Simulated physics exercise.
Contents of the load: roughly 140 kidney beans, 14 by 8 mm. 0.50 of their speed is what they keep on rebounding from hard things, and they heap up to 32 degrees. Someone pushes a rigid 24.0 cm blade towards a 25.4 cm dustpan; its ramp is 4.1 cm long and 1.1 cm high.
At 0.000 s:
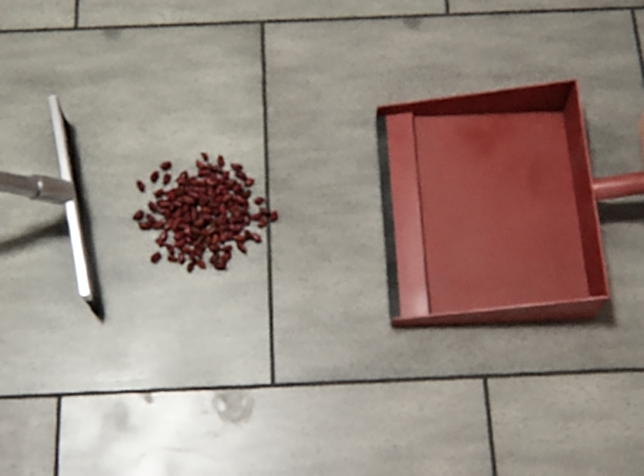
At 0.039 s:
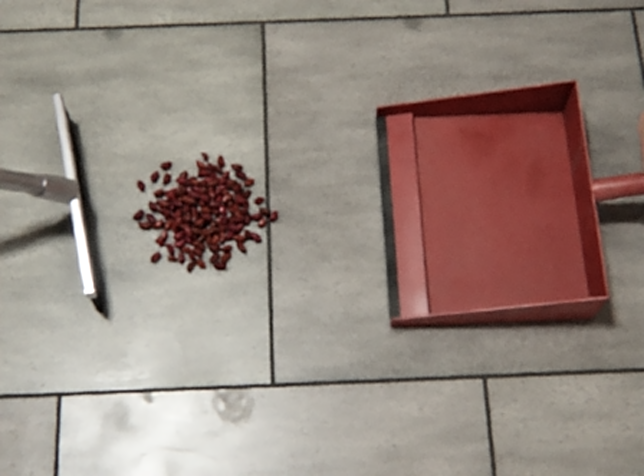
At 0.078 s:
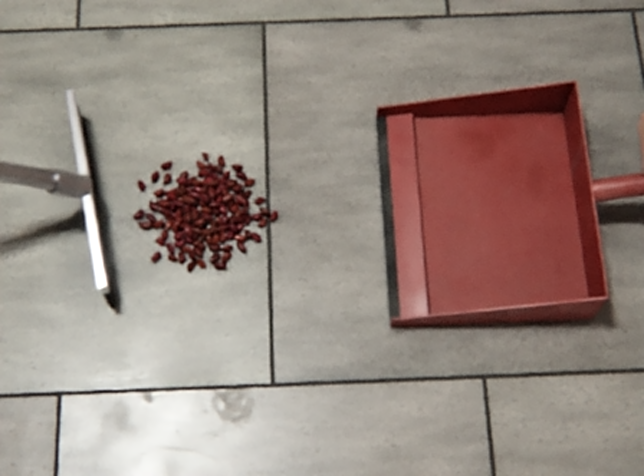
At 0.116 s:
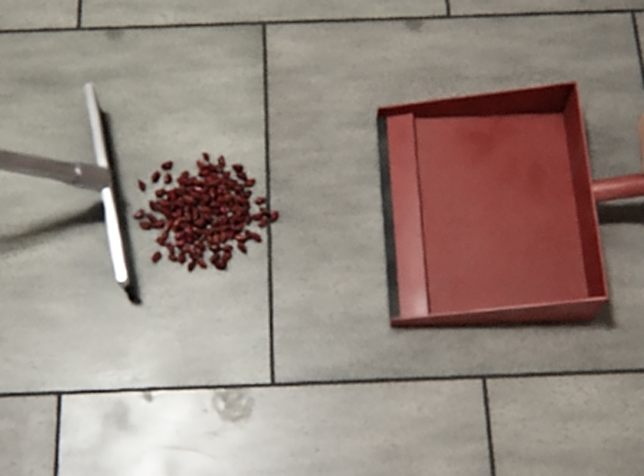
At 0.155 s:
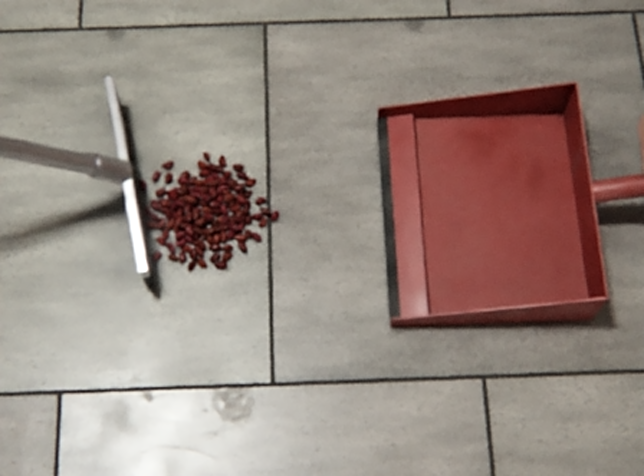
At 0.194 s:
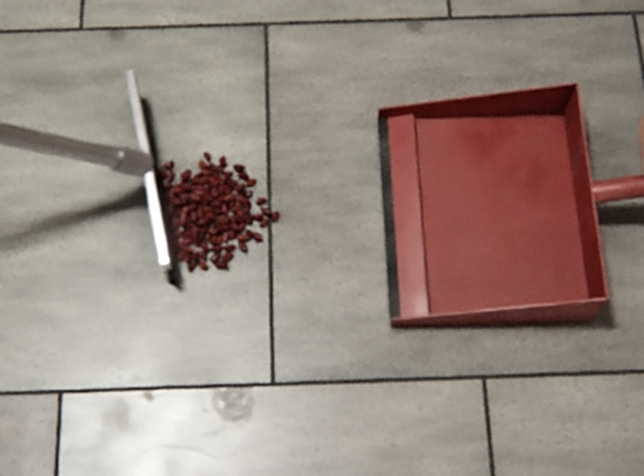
A flat blade slides right across grey tiles and presses into a pile of dark red beans.
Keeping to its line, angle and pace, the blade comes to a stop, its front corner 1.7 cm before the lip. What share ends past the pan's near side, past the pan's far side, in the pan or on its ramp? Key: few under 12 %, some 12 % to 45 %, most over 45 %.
Near side = few, far side = some, pan = some.
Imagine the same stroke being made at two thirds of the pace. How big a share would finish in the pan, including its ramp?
About 25 %.
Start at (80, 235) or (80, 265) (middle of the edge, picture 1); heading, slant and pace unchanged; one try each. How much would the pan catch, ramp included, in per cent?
First try about 30 per cent, second about 20 per cent.
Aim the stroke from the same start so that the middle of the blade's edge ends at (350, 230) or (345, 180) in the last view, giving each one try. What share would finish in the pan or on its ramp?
Some 20 in a hundred and 30 in a hundred.
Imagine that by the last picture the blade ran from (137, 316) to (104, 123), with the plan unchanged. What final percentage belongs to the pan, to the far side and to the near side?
Final per cent - pan 0, far 0, near 5.
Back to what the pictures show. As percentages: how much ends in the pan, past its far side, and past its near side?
Near side 0 %, far side 20 %, pan 30 %.
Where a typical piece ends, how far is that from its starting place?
I'd say close to 22 cm.
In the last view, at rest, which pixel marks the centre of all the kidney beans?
Once everything settles, the centre is around (376, 155).
Then, at 0.39 s, middle of the blade 15 cm from the lip; 0 % over the lip, far side 5 %, near side 0 %.
After 0.53 s, middle of the blade 7 cm from the lip; 0 % over the lip, far side 10 %, near side 0 %.
After 0.79 s, middle of the blade 4 cm from the lip; 30 % over the lip, far side 20 %, near side 0 %.
By 2.6 s all is still; near side 0 %, far side 20 %, pan 30 %, in front of the lip or behind the blade 50 %.
